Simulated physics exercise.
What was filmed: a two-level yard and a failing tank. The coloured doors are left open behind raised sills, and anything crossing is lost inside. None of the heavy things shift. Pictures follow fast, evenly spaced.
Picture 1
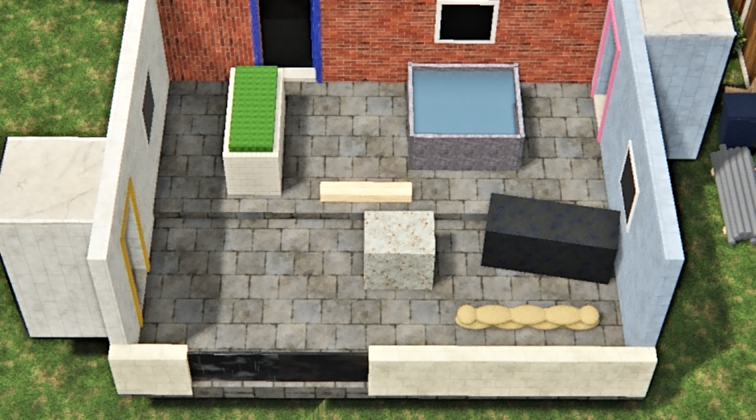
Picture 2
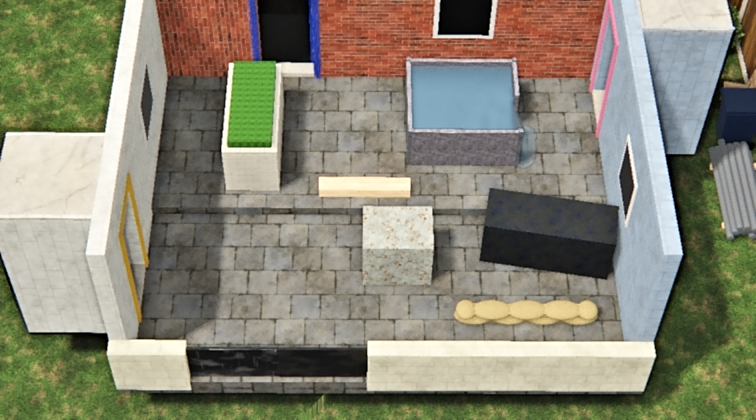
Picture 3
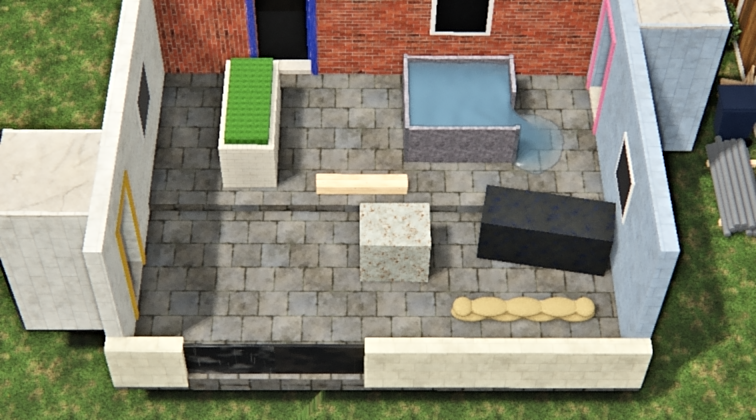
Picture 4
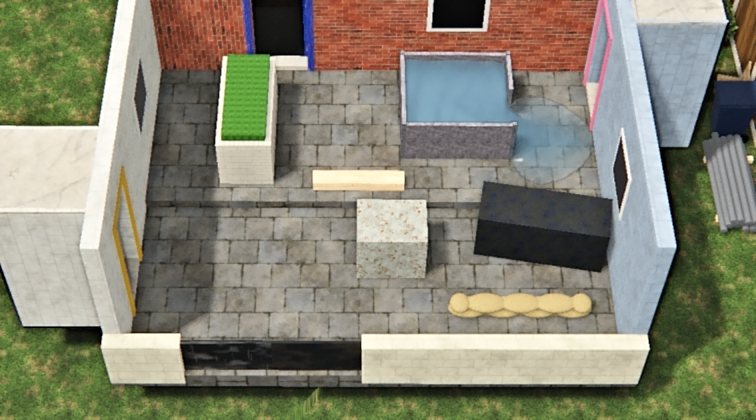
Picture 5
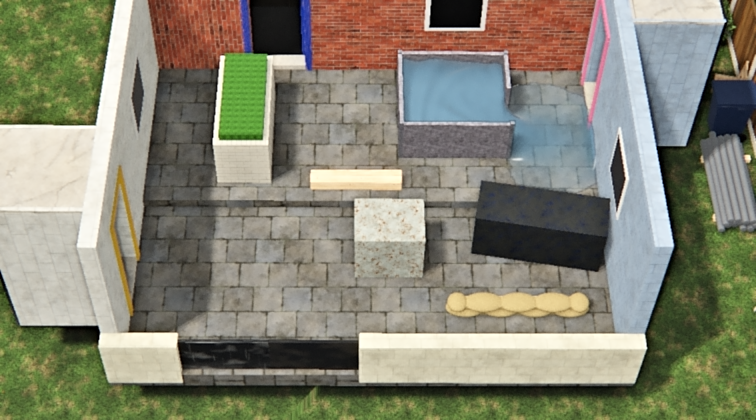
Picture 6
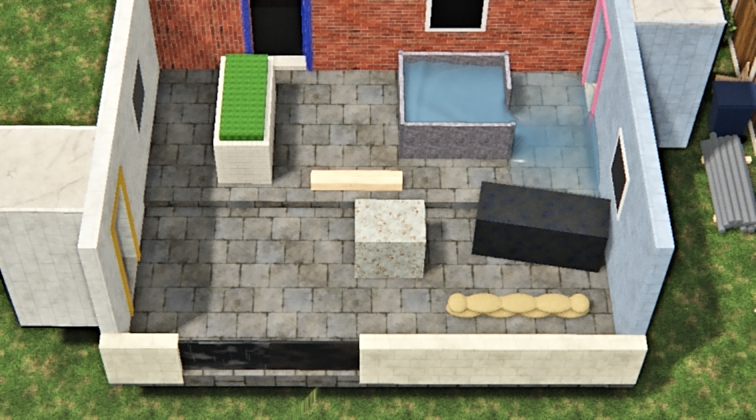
Water pouring from the right side of a raised stone tank, spreading across grey paving toward the pale blue right wall.
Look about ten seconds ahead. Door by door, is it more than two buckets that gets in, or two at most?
The blue door will receive two buckets or fewer, the pink door will receive over two buckets, the yellow door will receive two buckets or fewer.
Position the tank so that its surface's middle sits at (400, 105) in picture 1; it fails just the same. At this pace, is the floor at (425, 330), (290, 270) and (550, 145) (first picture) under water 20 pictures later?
In order, the three spots end up untouched, untouched and waterlogged.
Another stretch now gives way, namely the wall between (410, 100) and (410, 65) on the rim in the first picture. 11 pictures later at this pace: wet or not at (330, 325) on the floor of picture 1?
It would be parched.
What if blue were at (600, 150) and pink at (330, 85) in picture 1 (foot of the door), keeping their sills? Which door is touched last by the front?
I'd go with the door marked yellow.
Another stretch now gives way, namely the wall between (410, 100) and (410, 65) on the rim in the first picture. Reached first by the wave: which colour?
I'd say the one in blue.
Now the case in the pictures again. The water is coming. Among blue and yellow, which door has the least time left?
I'd say the blue one.
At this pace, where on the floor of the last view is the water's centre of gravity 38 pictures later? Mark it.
My guess is about (438, 159).
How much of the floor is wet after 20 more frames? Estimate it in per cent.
Near 30 in a hundred.
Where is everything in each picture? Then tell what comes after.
Still water in the tank at (465, 103), in the first picture.
The front is at (524, 127), out from the gap at (514, 133), in the second picture.
Water pours out at (511, 133) and has run to (558, 135), in the third picture.
The front is at (590, 148), out from the gap at (508, 130), in the fourth picture.
The front is at a hidden place, out from the gap at (505, 129), in the fifth picture.
Water pours out at (506, 129) and has run to a hidden place, in the sixth picture.
A moment on, water covers 10 % of the floor; the blue door not reached, the pink door over two buckets in, the yellow door not reached.
Next, water covers 15 % of the floor; the blue door not reached, the pink door far over two buckets in, the yellow door not reached.
Then, water covers 30 % of the floor; the blue door not reached, the pink door far over two buckets in, the yellow door not reached.
Later, water covers 55 % of the floor; the blue door wet at the sill, nothing in, the pink door far over two buckets in, the yellow door wet at the sill, nothing in.
In the end, water covers 85 % of the floor; the blue door wet at the sill, nothing in, the pink door far over two buckets in, the yellow door wet at the sill, nothing in.
